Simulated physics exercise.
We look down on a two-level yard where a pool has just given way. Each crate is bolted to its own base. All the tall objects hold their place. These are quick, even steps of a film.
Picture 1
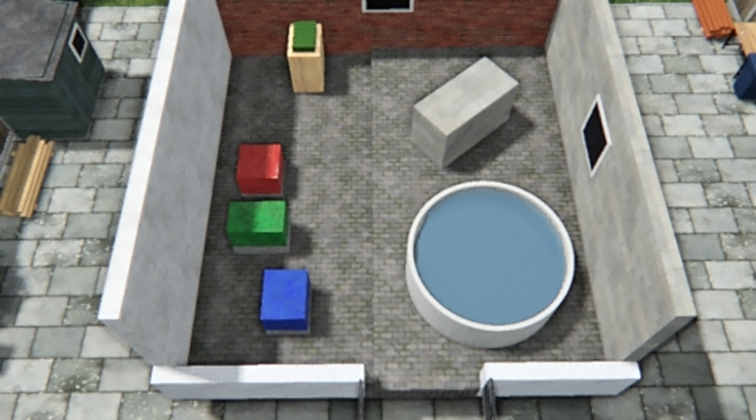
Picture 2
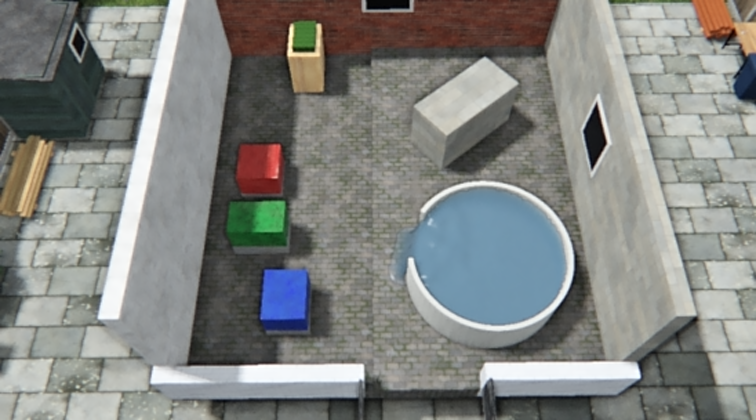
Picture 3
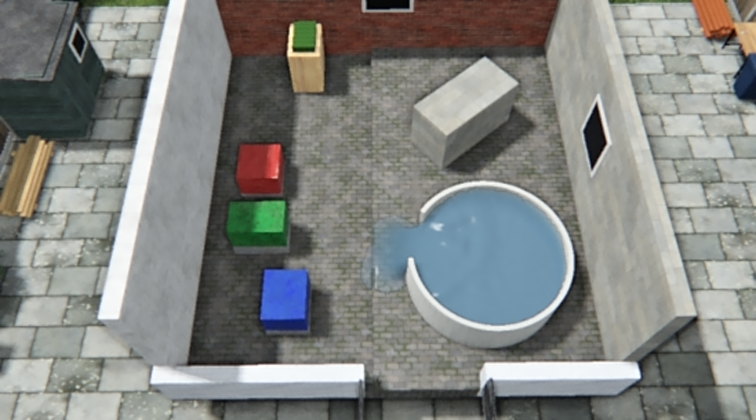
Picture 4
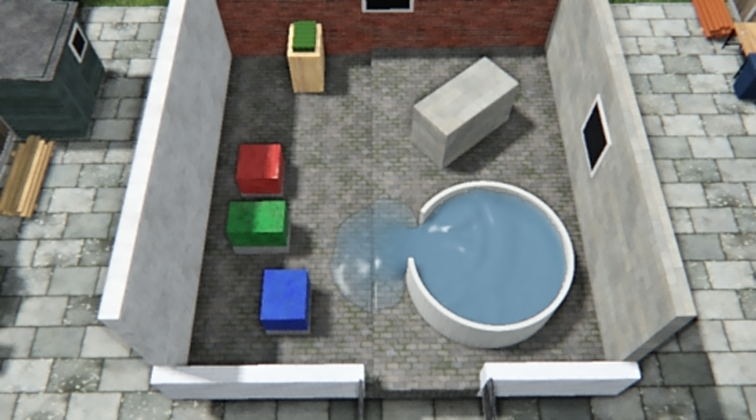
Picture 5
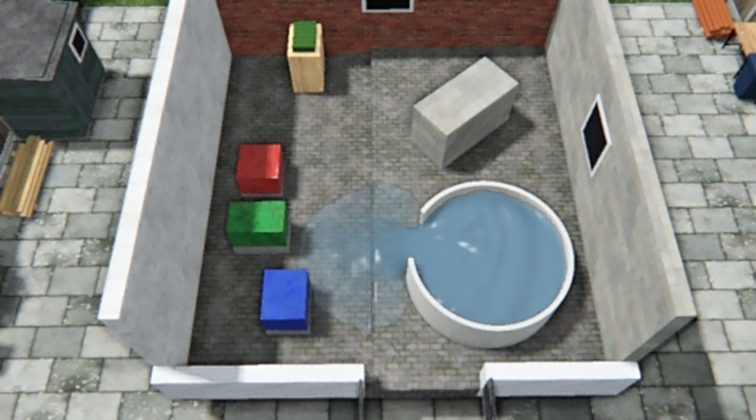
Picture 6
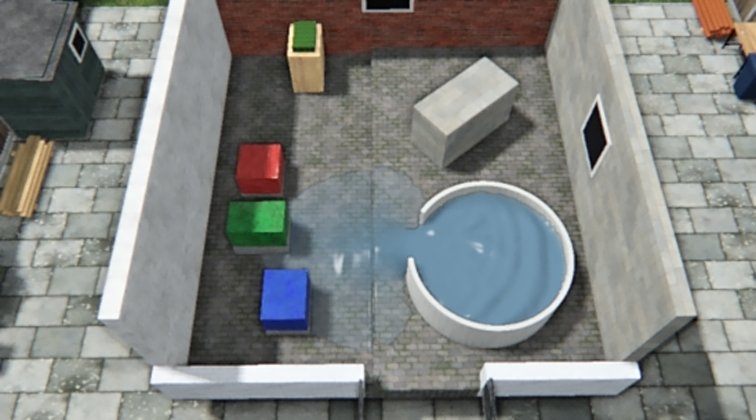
The footage shows a round pool standing whole in a walled yard, then opening on its left side as water pours out and spreads leftward in a widening sheet across the paving toward the green and blue blocks.
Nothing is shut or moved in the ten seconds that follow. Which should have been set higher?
One by one: The blue crate is soaked; the red crate is soaked; the green crate is soaked.
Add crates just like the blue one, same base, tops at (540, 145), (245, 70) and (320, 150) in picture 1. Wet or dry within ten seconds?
One after the other: Remains dry, takes water, gets wet.
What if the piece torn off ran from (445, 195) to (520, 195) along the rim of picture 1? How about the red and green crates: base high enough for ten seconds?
Red crate is topped; green crate escapes it.
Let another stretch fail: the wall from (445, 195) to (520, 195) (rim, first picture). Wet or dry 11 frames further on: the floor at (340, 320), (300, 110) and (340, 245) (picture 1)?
In turn: Free of water, wet, dry.
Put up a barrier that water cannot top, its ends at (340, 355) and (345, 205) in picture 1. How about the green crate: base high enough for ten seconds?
My reading: The green one keeps dry.
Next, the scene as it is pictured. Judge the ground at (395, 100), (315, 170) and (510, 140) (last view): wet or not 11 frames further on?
As listed: Clear, flooded, not flooded.
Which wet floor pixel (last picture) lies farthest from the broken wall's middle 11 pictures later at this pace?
Roughly at (247, 70).
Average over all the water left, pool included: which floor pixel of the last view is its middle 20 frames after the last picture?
Near (373, 236).
A moment on, water covers 30 % of the floor; the blue crate water round its plinth, the red crate water round its plinth, the green crate water round its plinth.
Next, water covers 45 % of the floor; the blue crate water round its plinth, the red crate water round its plinth, the green crate water round its plinth.
Then, water covers 55 % of the floor; the blue crate water round its plinth, the red crate water round its plinth, the green crate water round its plinth.
Later, water covers 55 % of the floor; the blue crate water round its plinth, the red crate water round its plinth, the green crate water round its plinth.
In the end, water covers 55 % of the floor; the blue crate was topped, the red crate was topped, the green crate was topped.
